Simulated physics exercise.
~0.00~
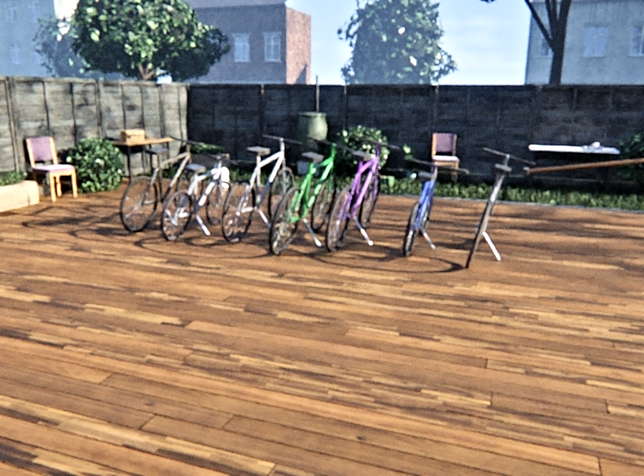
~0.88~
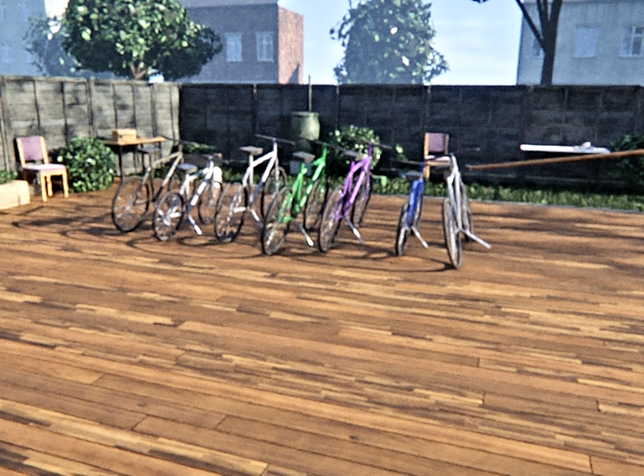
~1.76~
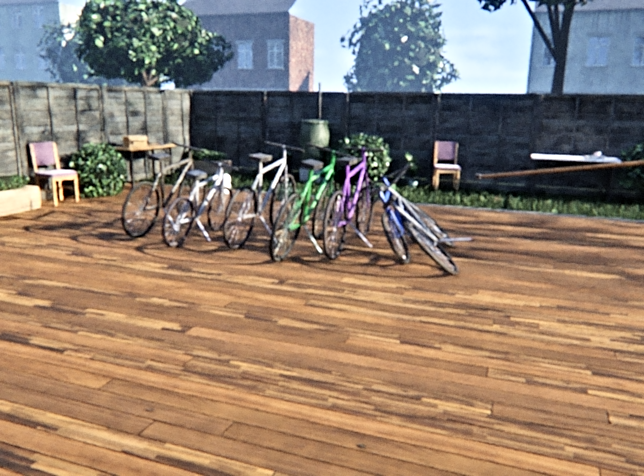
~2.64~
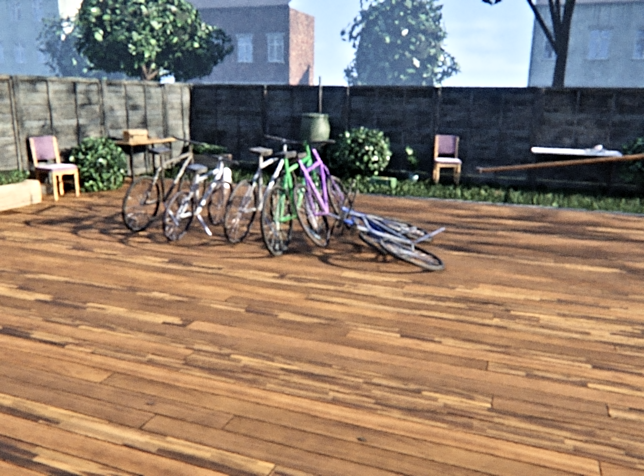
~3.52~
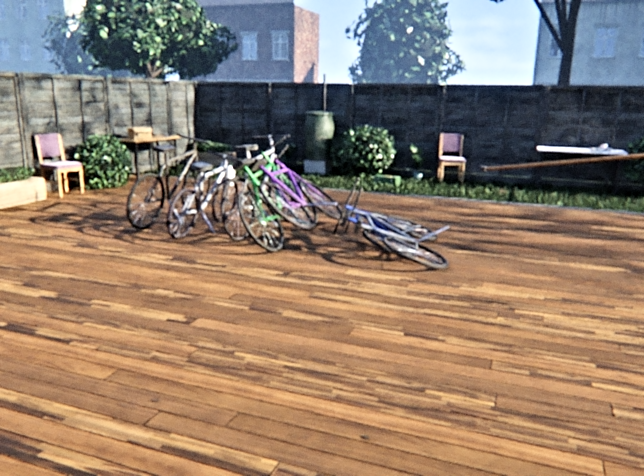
On a wooden deck, a pole tips the right-hand bicycle, toppling blue, purple and green ones leftward.
